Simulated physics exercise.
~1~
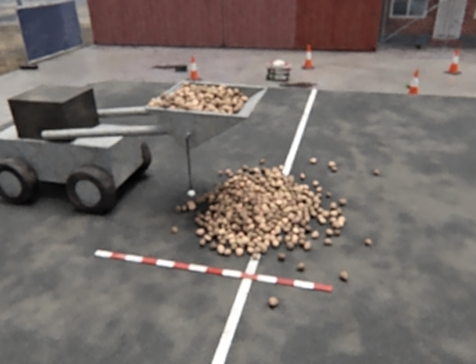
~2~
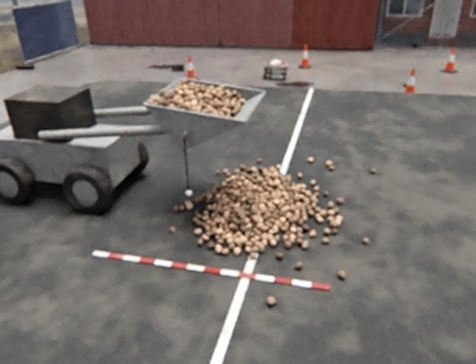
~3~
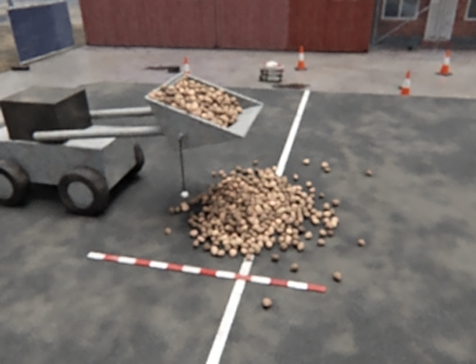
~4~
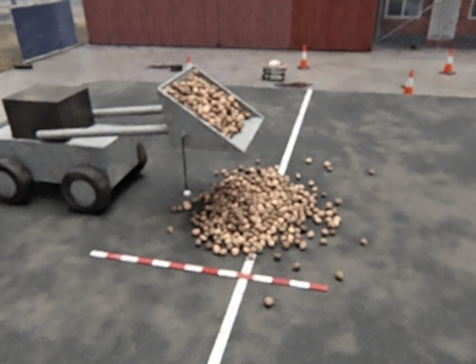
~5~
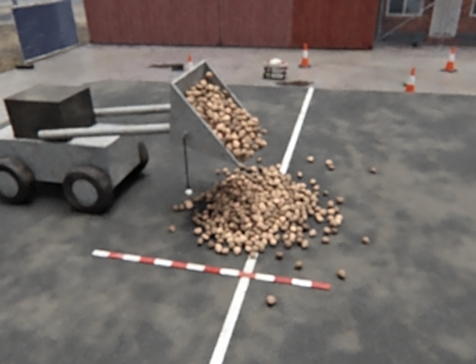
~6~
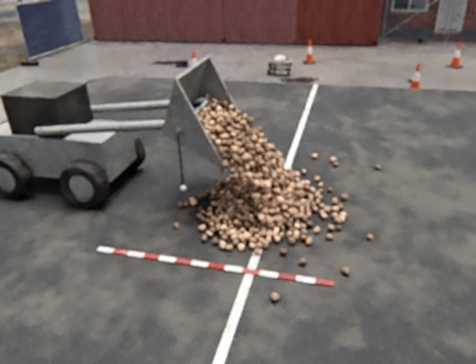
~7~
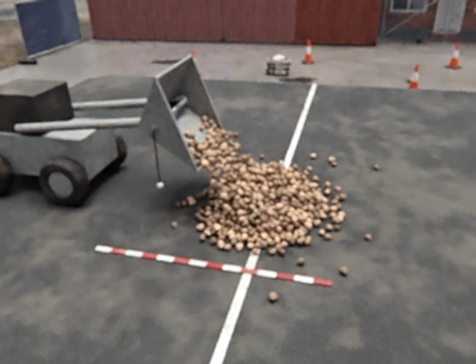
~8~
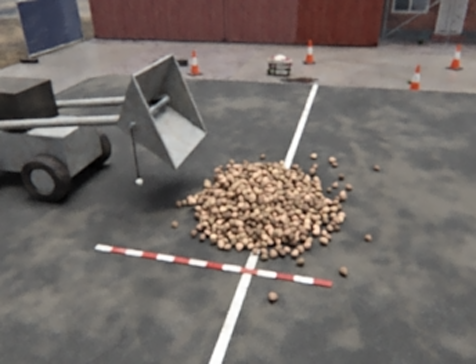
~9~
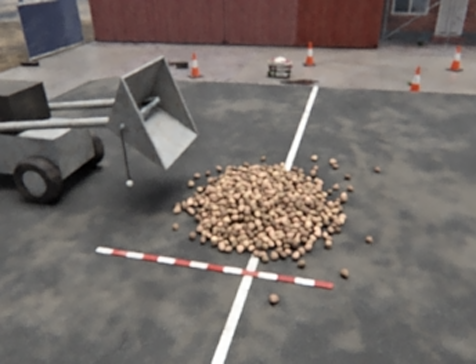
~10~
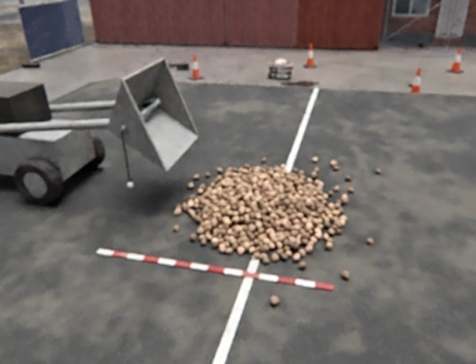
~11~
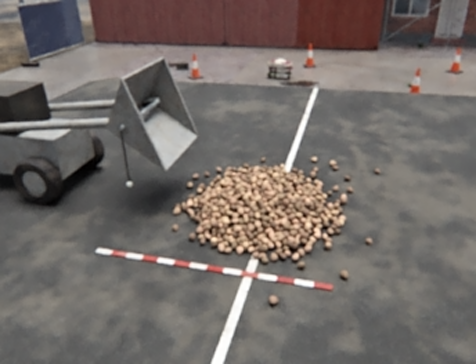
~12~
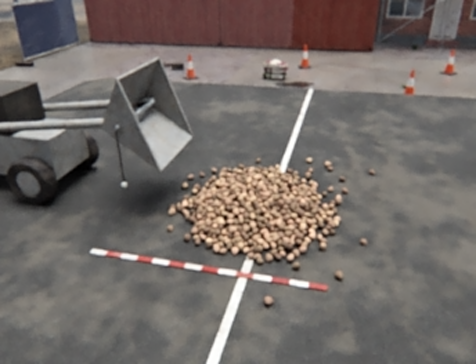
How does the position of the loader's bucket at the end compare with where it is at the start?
At the end the bucket is farther to the left, clear of the pile, whereas at the start it is up close beside the heap and partly above it.
